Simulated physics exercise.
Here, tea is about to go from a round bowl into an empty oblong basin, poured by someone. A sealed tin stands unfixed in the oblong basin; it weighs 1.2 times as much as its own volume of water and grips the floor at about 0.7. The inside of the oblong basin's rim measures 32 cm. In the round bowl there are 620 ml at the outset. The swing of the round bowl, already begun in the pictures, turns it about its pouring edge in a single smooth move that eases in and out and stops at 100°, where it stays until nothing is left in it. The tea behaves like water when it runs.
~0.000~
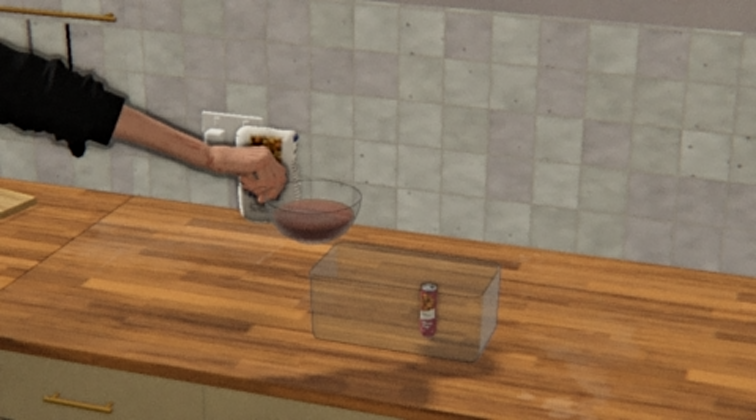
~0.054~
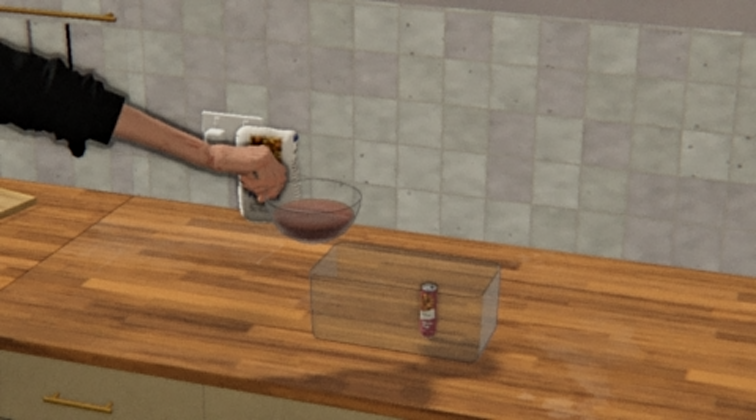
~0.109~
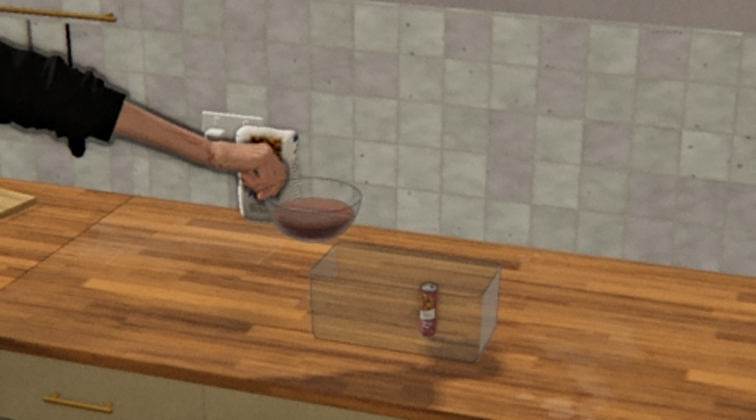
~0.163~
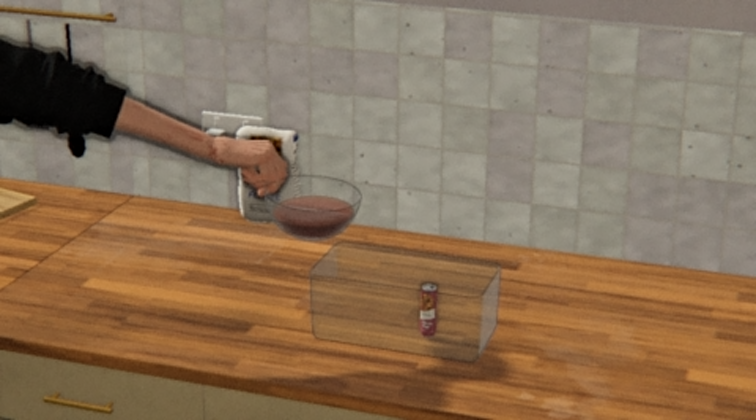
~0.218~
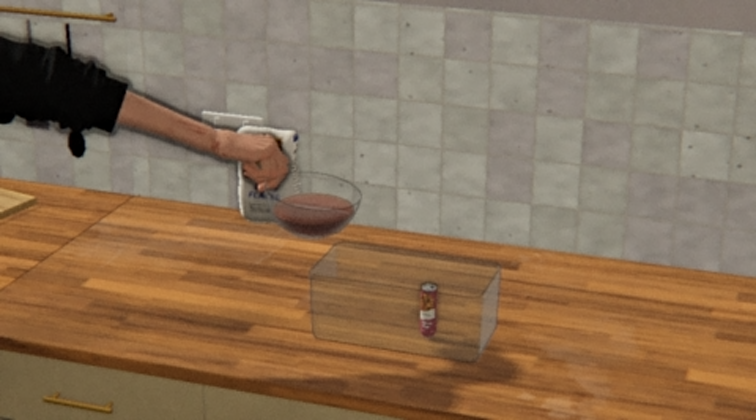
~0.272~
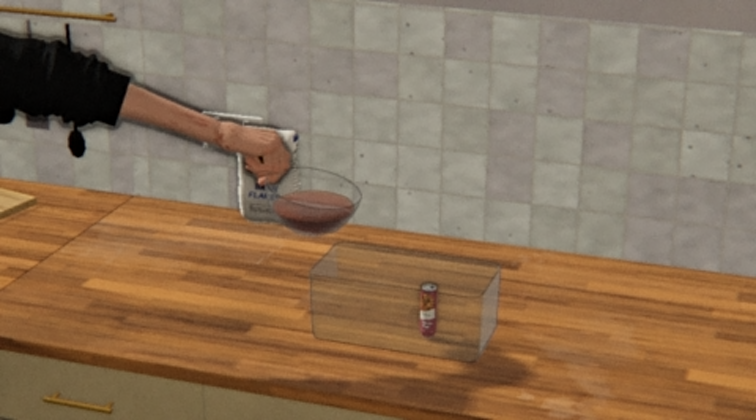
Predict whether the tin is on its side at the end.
I expect it to stay the right way up.
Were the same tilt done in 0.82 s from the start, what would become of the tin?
The tin would overturn.
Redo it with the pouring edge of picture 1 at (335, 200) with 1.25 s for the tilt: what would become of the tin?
Then the tin remains standing.
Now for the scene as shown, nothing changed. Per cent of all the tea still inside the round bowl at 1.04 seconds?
5 in a hundred, give or take.
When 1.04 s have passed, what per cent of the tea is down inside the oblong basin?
Roughly 74 per cent.
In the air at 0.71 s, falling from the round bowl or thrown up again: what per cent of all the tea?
Around 30 in a hundred.
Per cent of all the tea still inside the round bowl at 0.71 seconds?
68 %.
By 0.71 s the tilt is 61° and 67 per cent is still to pour; the tin stands where it began.
By 1.04 s the tilt is 93° and 5 per cent is still to pour; the tin stands where it began.
By 1.38 s the tilt is 100° and 0 per cent is still to pour; the tin stands 1 cm from where it began.
By 1.75 s the tilt is 100° and 0 per cent is still to pour; the tin stands 1 cm from where it began.
At rest the tin stands 1 cm from where it began.
